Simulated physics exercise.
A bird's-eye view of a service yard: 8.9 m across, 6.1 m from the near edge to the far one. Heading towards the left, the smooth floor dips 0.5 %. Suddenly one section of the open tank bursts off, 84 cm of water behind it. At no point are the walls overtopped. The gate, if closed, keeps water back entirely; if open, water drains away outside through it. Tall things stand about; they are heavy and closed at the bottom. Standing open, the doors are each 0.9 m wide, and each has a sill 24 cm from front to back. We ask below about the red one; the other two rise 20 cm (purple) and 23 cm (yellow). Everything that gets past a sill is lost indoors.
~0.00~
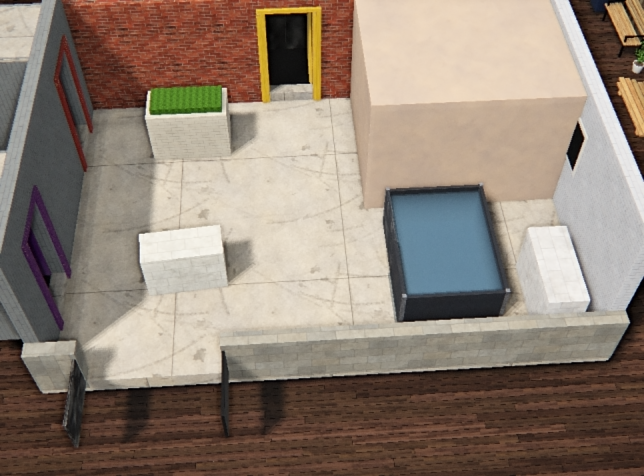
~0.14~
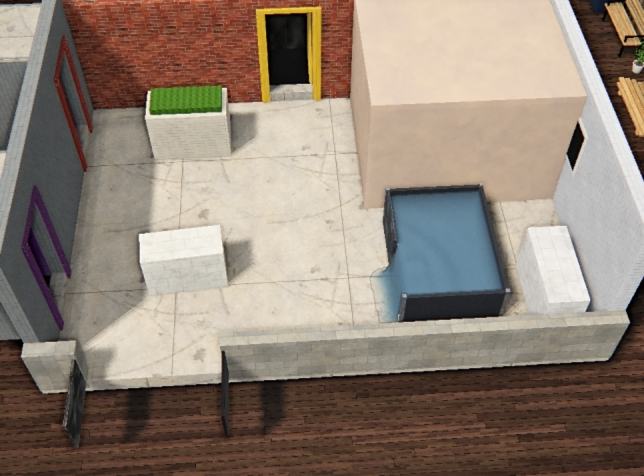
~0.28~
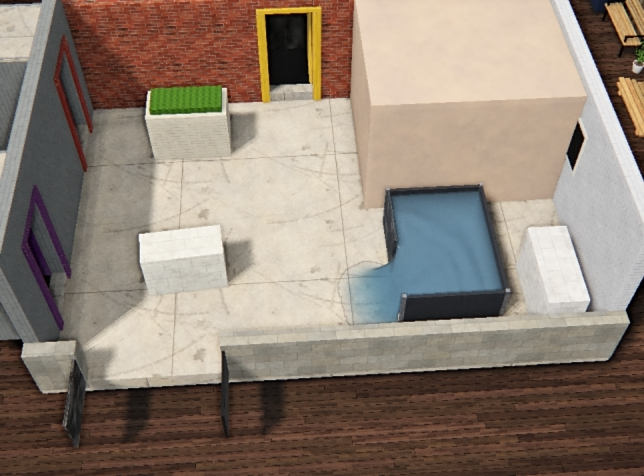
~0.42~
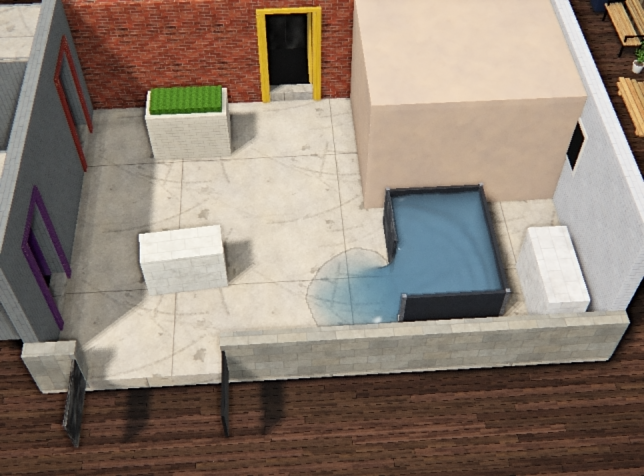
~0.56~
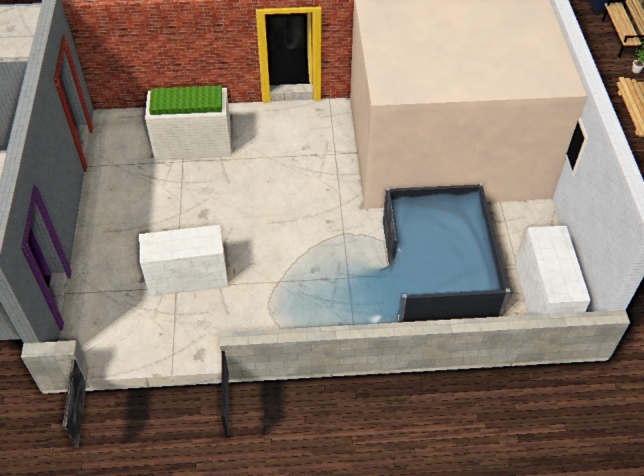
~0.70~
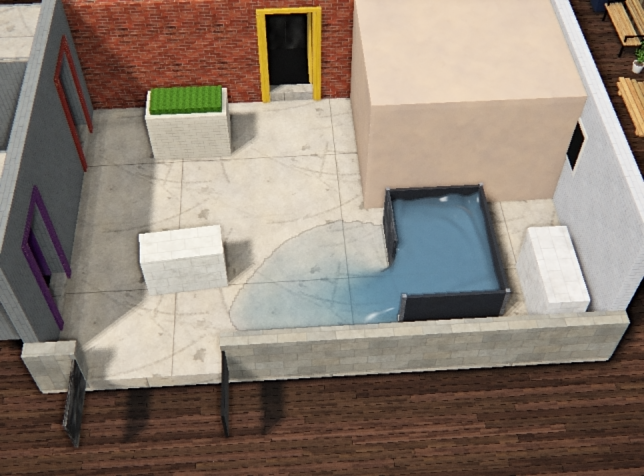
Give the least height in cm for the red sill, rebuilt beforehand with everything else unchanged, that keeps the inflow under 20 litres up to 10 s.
Close to 11.5 cm is just enough.
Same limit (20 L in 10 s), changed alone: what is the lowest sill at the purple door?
Purple door - some 33 centimetres.
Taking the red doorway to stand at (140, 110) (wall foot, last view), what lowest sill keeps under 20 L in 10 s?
Around 14.5 cm would do it.
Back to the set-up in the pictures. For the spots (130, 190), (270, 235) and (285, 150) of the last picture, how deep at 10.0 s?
First 9, then 3, then 7 cm.
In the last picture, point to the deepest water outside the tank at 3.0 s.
Near (62, 322).
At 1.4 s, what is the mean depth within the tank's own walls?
The mean depth is about 52 cm.
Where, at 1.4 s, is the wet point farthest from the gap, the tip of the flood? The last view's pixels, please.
The farthest wet point sits near (80, 349) in the last view.
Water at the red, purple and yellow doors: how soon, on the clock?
Front times - red: 2.8 s, purple: 1.6 s, yellow: 5.5 s.
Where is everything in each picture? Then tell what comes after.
The first picture shows still water, 84 cm deep, in the open tank at (444, 241); the red door at (76, 112) is dry.
In the second picture, the front is at (376, 287), 0.3 m from the gap at (399, 287); 0.3 m2 of floor is wet, 84 cm left at the back.
In the third picture, the gap is at (398, 290), the front 0.9 m out at (346, 303); the back of the open tank holds 83 cm.
In the fourth picture, the front is at (311, 299), 1.5 m from the gap at (398, 291); 2.3 m2 of floor is wet, 77 cm left at the back.
In the fifth picture, water pours out at (398, 290) and has run 2.1 m, to (276, 316); about 8 cm deep outside, 71 cm at the back.
In the sixth picture, water pours out at (398, 290) and has run 2.7 m, to (237, 321); about 7 cm deep outside, 72 cm at the back; 4.7 m in a straight line remain to the red door at (76, 112).
After 1.4 s water covers 35 % of the floor, deepest (44 cm) near (392, 303); it has not reached the red door.
After 3.0 s water covers 55 % of the floor, deepest (41 cm) near (62, 322); 6 cm at the red door, 0 litres in over its 25 cm sill.
After 10.0 s water covers 90 % of the floor, deepest (12 cm) near (303, 111); 11 cm at the red door, 0 litres in over its 25 cm sill.
At the red door as built, the water arrived by 2.9 s and peaked near 16 cm at 6.6 s.
Run again over the same 10 s with other heights there, 48 litres in over 9.5 cm, 12 litres over 12.5 cm. The limit of 20 litres is kept from about 11.5 cm up.
